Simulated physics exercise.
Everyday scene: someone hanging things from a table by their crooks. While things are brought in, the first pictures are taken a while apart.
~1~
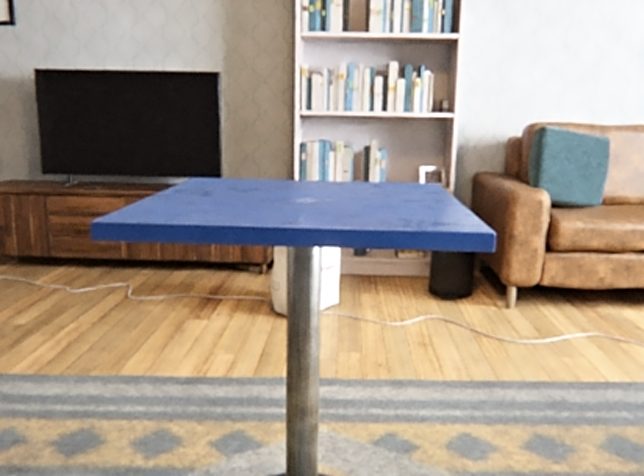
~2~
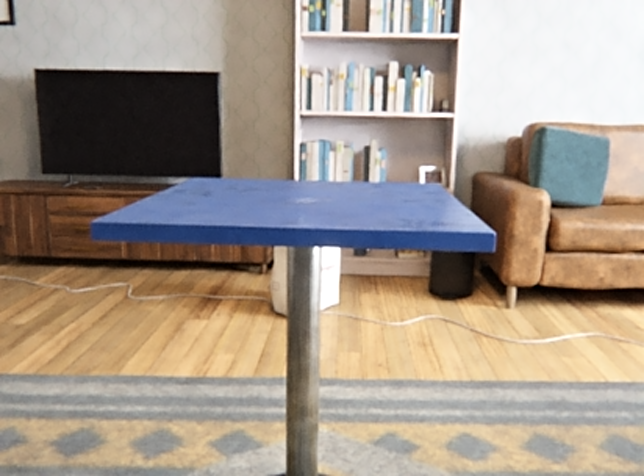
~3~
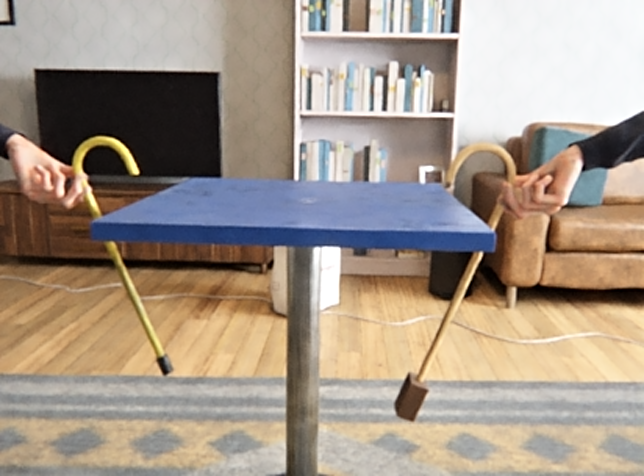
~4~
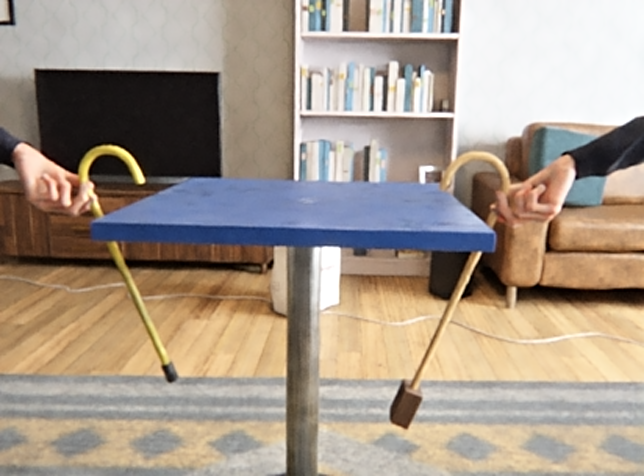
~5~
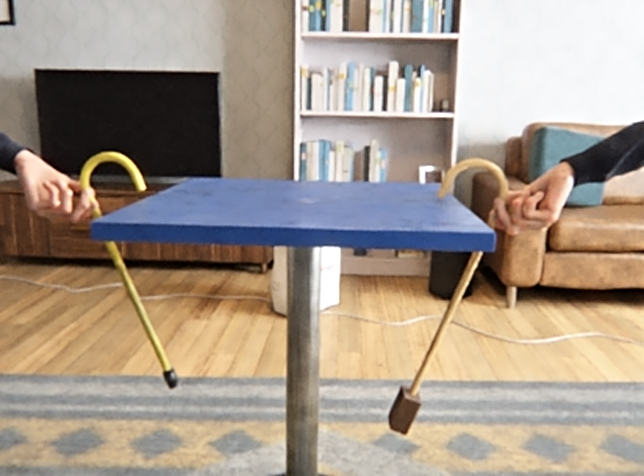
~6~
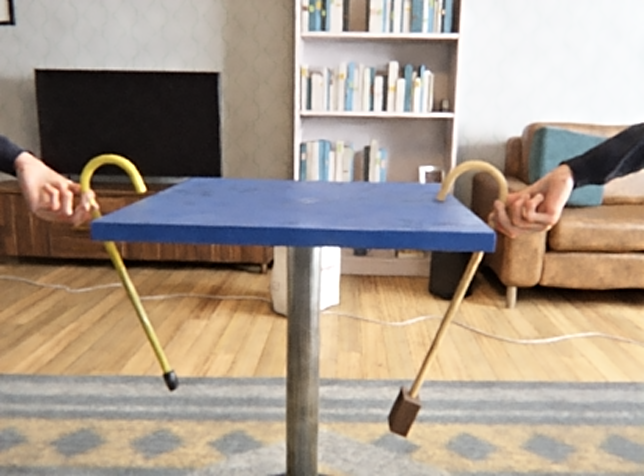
Two hands bring a yellow cane and a brown brush to the blue table's edges.
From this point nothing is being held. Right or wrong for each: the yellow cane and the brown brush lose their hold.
The yellow cane - right, the brown brush - wrong.
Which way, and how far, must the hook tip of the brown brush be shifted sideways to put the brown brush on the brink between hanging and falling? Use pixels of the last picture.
The switch comes after some 20 pixels of movement to the right.
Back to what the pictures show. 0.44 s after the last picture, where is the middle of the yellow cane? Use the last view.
I'd say roughly pixel (120, 417).
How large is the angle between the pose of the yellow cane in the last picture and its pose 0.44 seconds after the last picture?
Roughly 15°.
Then, 0.44 s after the last picture, yellow cane falling near (120, 417); brown brush at rest near (431, 298).
At rest, the yellow cane falls to the floor; the brown brush stays hooked on the edge, near (430, 298).
